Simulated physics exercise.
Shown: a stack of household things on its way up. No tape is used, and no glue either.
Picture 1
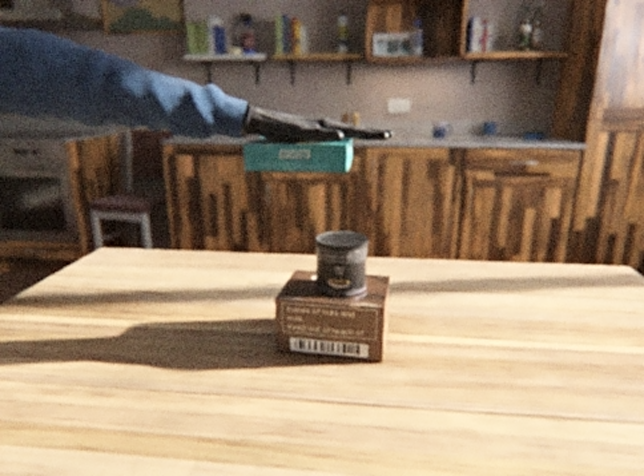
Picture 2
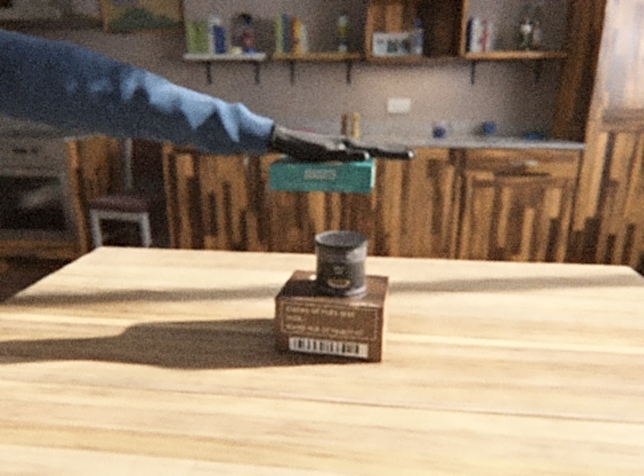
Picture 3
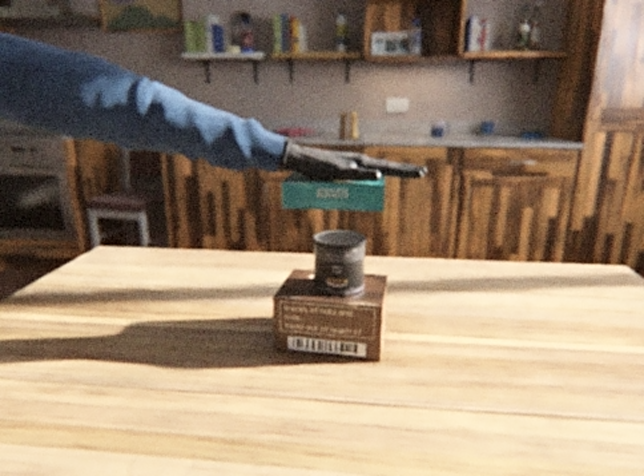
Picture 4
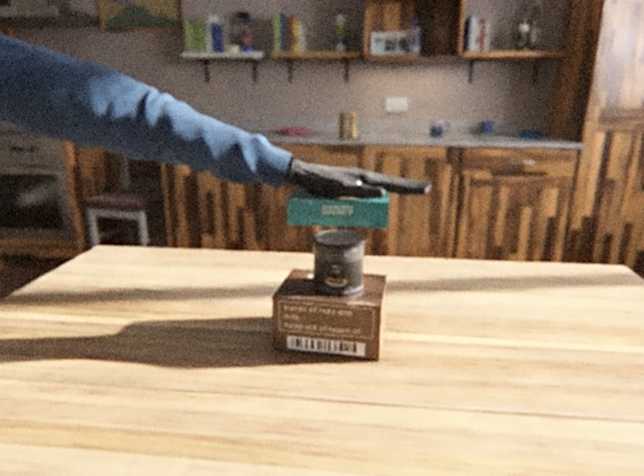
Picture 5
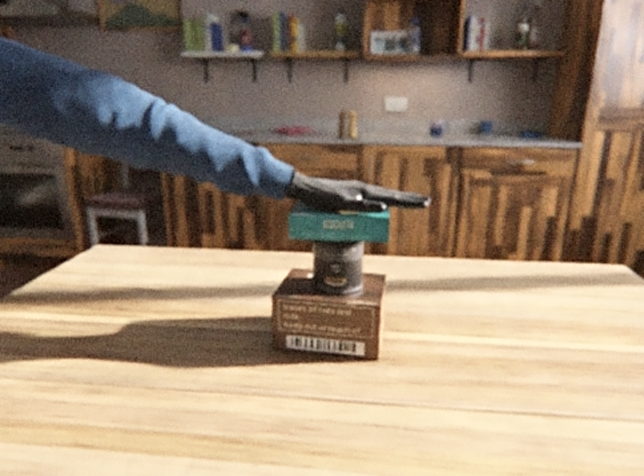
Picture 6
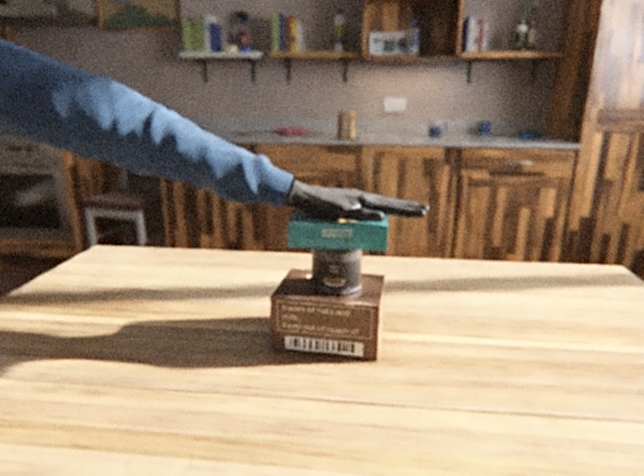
The clip opens on a dark tin sitting on a brown box on a wooden table, while a dark-gloved hand in a blue sleeve holds a turquoise packet above them. The hand moves slightly right and lowers the packet onto the tin, staying on top of it.
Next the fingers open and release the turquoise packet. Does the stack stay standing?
Yes, stays standing.
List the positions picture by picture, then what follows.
The first picture shows on its way; turquoise packet (302, 152); brown box (336, 312).
The second picture shows on its way; turquoise packet (325, 171); brown box (335, 312).
The third picture shows on its way; turquoise packet (337, 188); brown box (333, 311).
The fourth picture shows on its way; turquoise packet (341, 203); brown box (333, 311).
The fifth picture shows on its way; turquoise packet (342, 216); brown box (332, 310).
The sixth picture shows set down, still held; turquoise packet (340, 225); brown box (331, 311).
Then, 0.40 s later than the last frame, all is still.
Then, 1.00 s later than the last frame, turquoise packet resting near (341, 225).
When it is over, all 3 as before. End places, in pixels of the last picture, turquoise packet near (341, 225). The pile holds.
